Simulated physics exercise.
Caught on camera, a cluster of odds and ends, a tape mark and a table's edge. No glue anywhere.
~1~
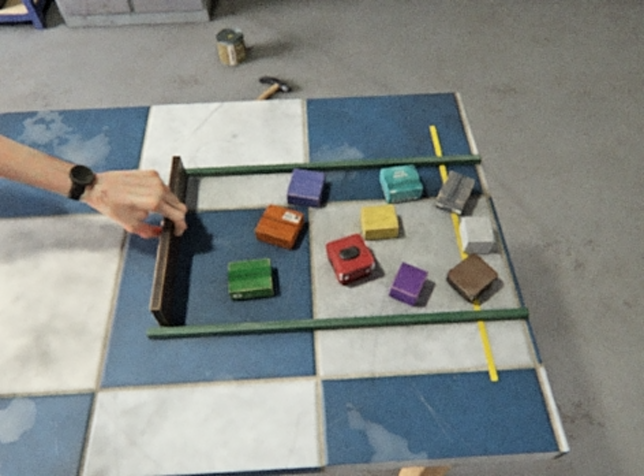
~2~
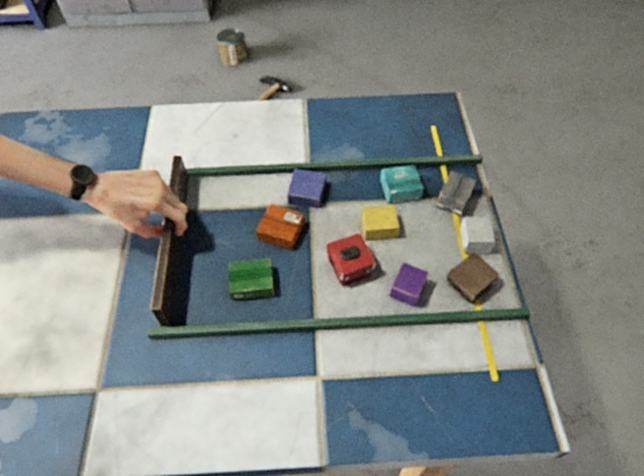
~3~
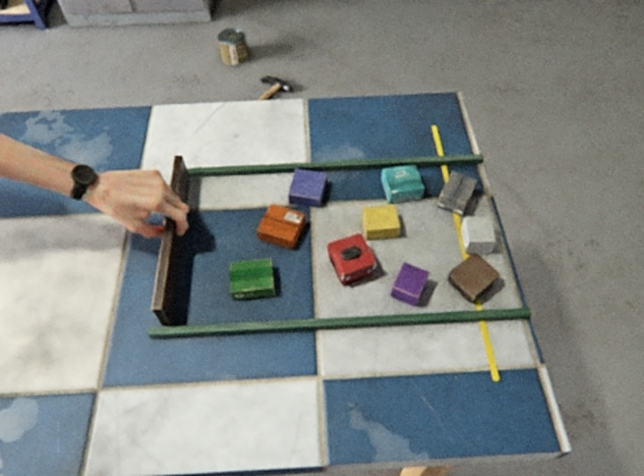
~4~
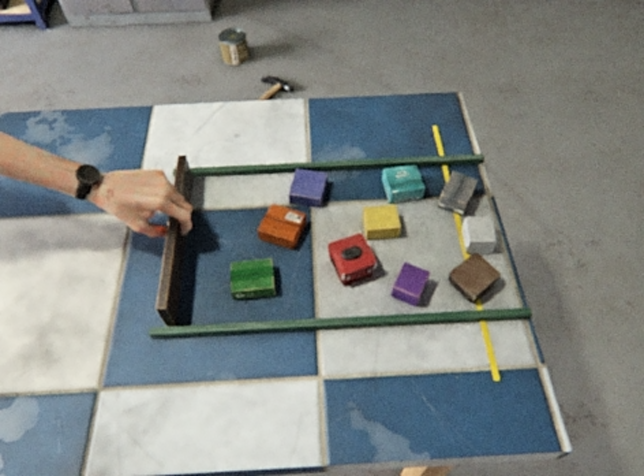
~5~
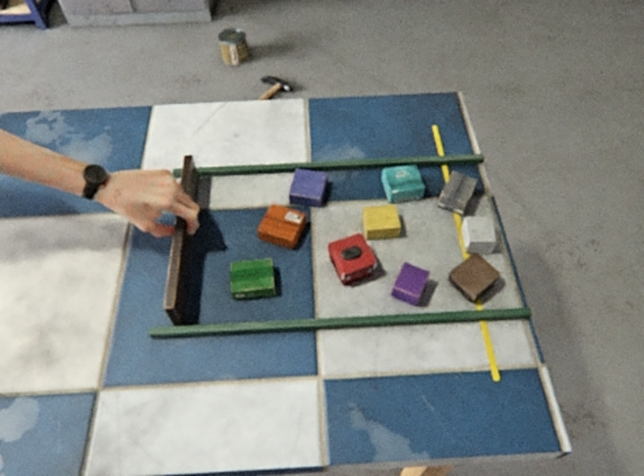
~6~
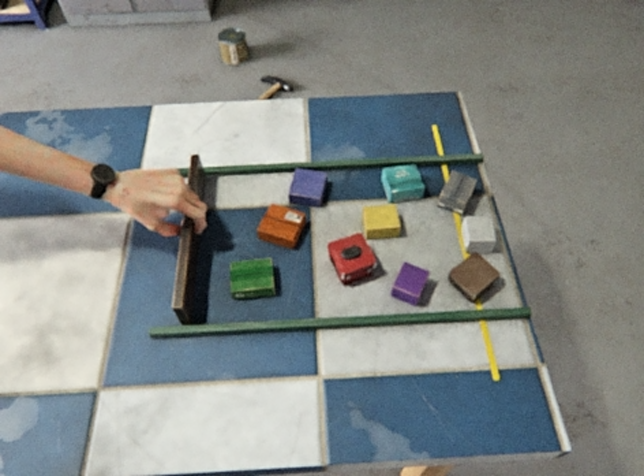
On a checkered tabletop, a hand slides a dark board slightly right toward scattered coloured blocks.
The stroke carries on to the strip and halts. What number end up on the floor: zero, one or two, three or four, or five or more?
The number that fall off is five or more.
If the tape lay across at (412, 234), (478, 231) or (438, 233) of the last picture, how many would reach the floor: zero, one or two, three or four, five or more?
One after another: Zero; five or over; either one or two.
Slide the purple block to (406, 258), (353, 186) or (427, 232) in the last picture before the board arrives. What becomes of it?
The purple block falls; comes down; is lost.
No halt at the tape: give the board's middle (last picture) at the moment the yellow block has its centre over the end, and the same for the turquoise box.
For the yellow block at (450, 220), for the turquoise box at (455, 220).
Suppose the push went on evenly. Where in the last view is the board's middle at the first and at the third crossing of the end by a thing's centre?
First at (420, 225), next at (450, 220).
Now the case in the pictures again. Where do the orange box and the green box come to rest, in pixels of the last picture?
The orange box at (476, 211), the green box at (490, 260).
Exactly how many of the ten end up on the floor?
Exactly 6.
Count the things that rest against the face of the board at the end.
That makes 4.
A little later, none off yet; white block at rest near (478, 235); grey box at rest near (457, 193); brown case at rest near (473, 278).
When it is over, the number that fall off is five or more; down, red case, yellow block, turquoise box, brown case, grey box and white block.
